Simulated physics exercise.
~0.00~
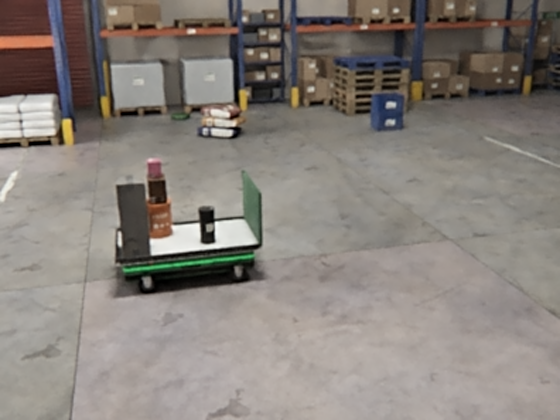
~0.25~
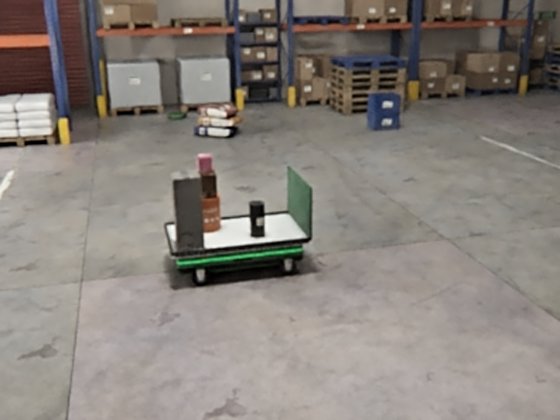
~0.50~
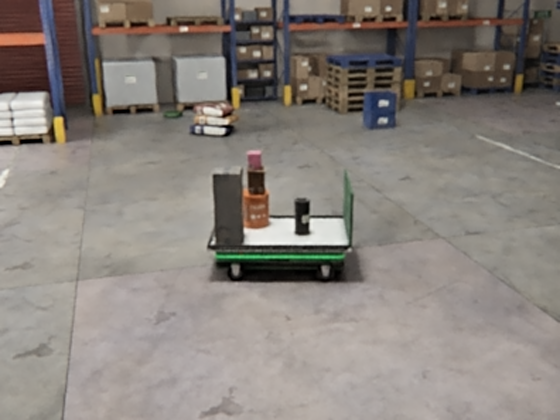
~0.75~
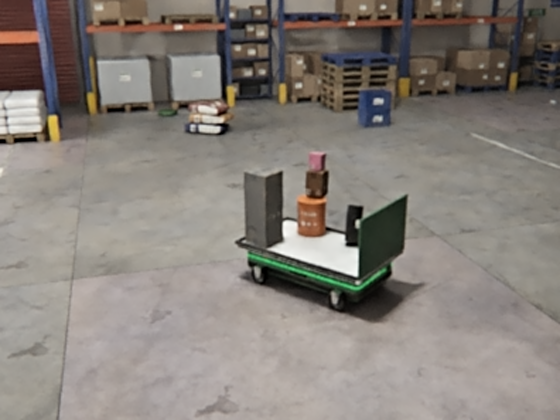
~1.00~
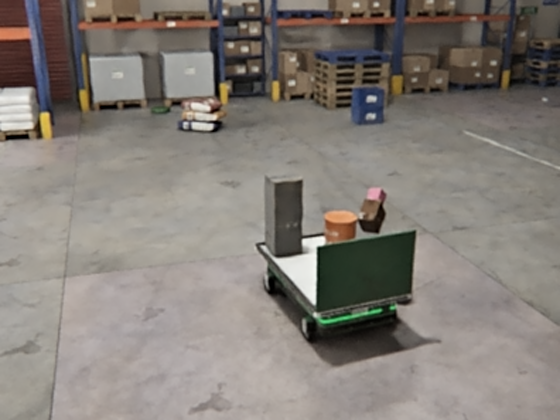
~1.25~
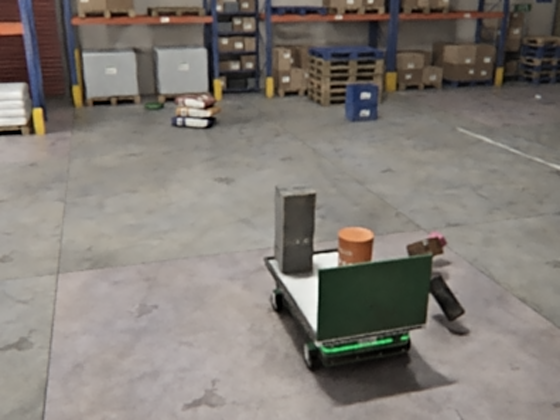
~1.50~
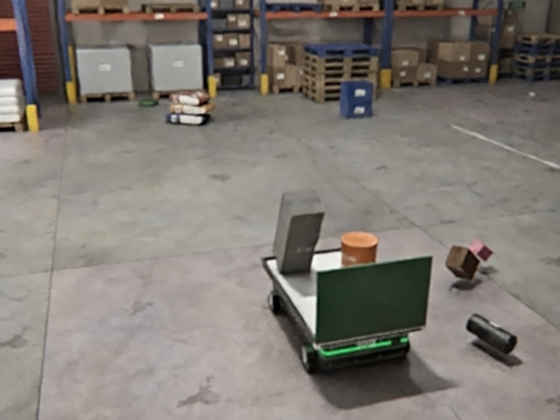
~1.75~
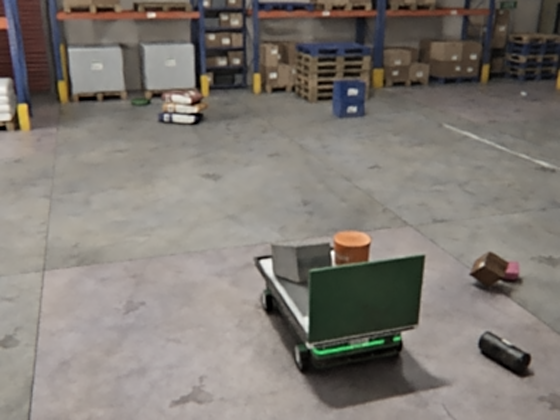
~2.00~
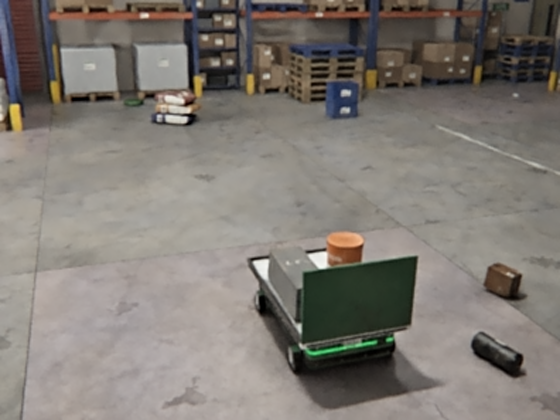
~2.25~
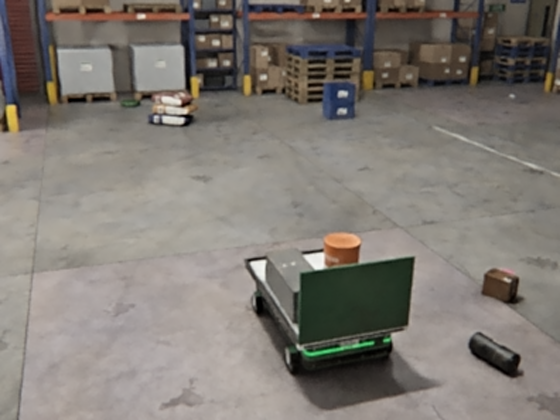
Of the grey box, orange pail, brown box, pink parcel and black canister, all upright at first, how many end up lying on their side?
Four of them end up on their side, namely the grey box on the cart and the brown box, pink parcel and black canister on the floor.
